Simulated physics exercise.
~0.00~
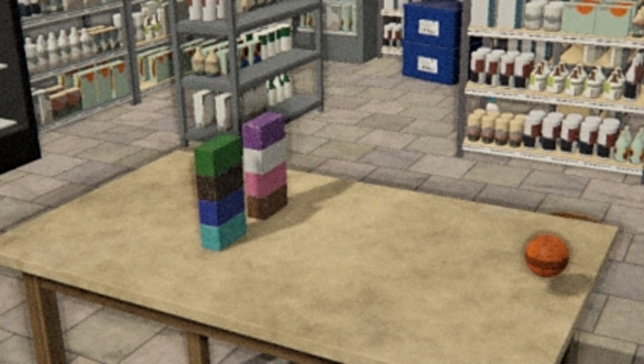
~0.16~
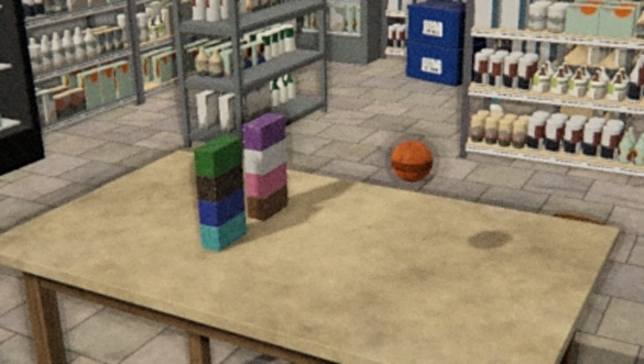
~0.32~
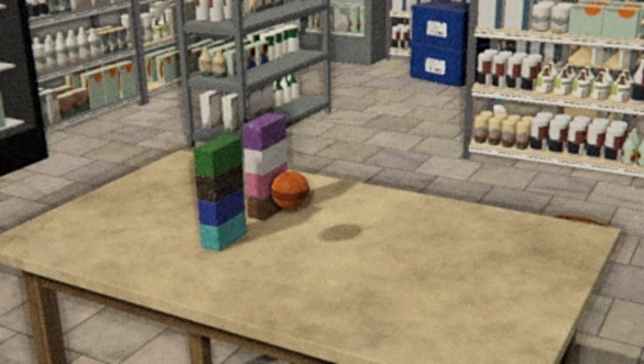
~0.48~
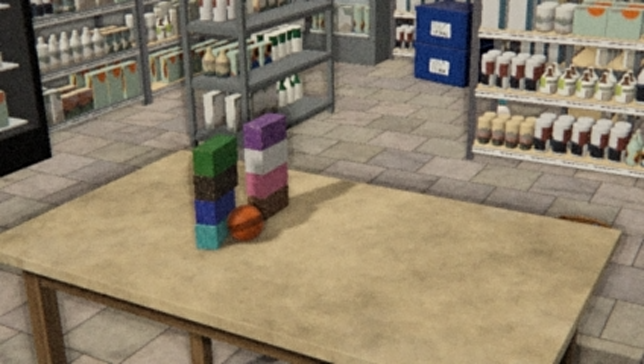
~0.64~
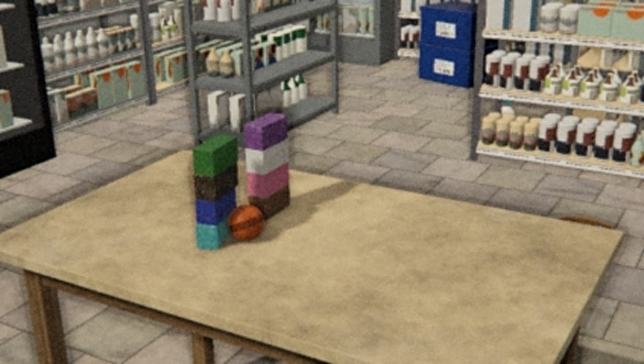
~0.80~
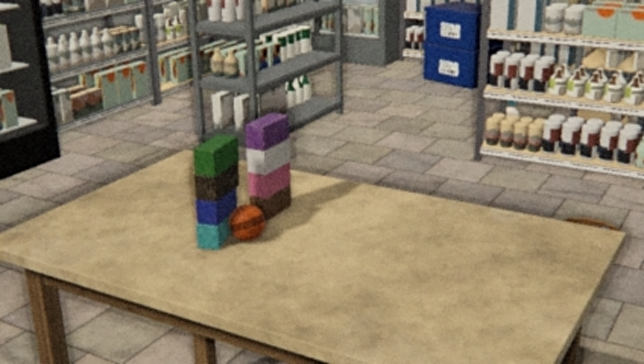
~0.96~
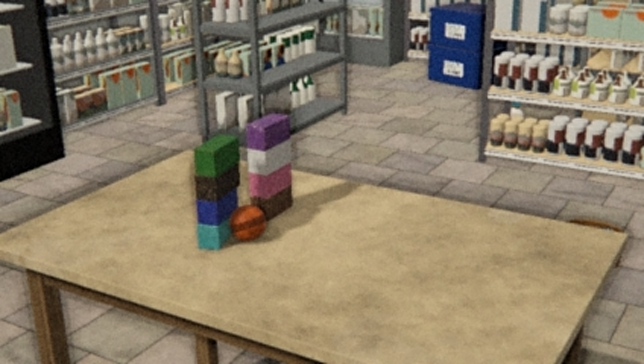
In this clip, an orange ball flies leftward over a table toward two stacks of colored blocks, drops against the base of the green-topped stack and nudges its turquoise bottom block slightly left, then rests beside it with both stacks still standing.
